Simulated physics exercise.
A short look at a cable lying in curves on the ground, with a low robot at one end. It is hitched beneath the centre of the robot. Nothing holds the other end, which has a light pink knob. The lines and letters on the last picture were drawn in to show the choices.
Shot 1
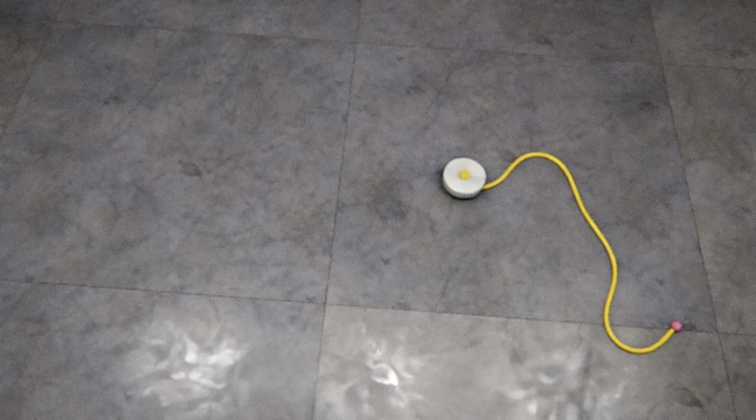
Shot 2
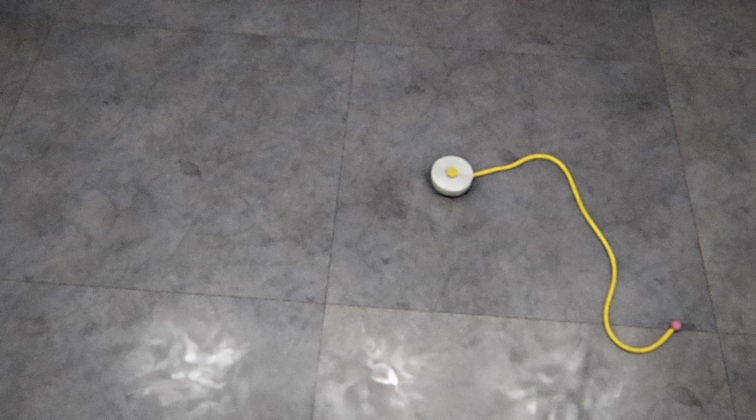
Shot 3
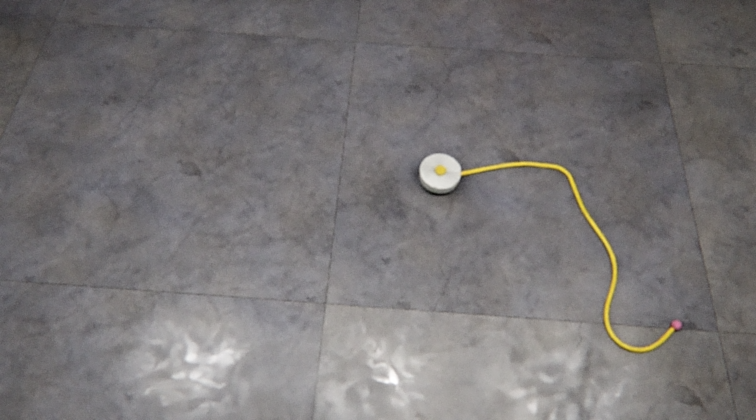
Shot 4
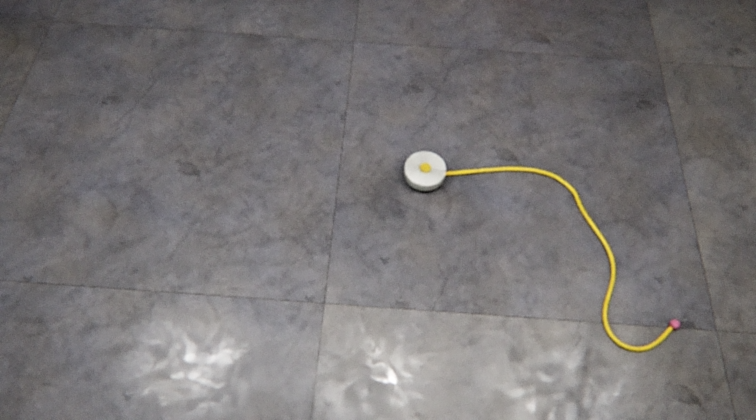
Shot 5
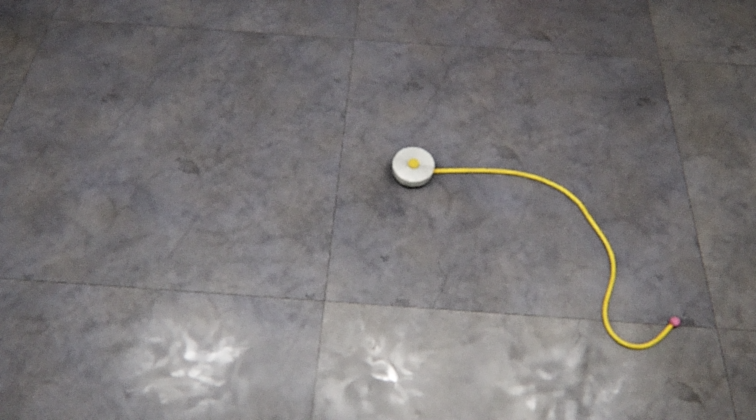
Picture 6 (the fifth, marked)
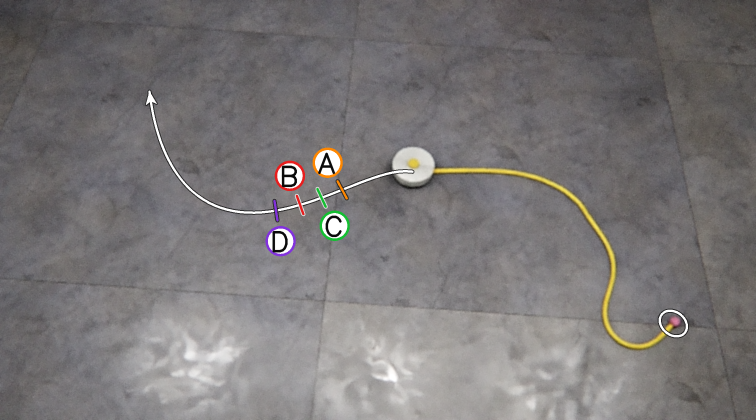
Small round white robot sliding left across a grey tiled floor, drawing the near curves of a trailing yellow cable straighter.
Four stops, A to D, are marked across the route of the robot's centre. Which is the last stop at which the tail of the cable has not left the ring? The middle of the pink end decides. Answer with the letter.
The farthest safe stop is D.
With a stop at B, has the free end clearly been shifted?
By then, no.
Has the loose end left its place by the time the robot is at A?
No.
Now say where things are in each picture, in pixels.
In the first frame, robot (464, 179); free end (677, 327).
In the second frame, robot (452, 177); free end (676, 326).
In the third frame, robot (440, 174); free end (677, 325).
In the fourth frame, robot (425, 172); free end (675, 324).
In the fifth frame, robot (413, 168); free end (675, 322).
On the marked copy, A at (342, 190); B at (300, 205); C at (322, 198); D at (276, 211); the ring at (673, 323); the route from (413, 172) via (227, 210) to (150, 92).
Following D. Soon after the start, robot (366, 177), middle of the cable (557, 225), free end (675, 322).
Later, robot (318, 195), middle of the cable (516, 232), free end (675, 322).
In the end, robot (275, 207), middle of the cable (477, 240), free end (671, 325); the free end is still in its ring.
As for the rest, A is safe but short; B is safe but short; C is safe but short.
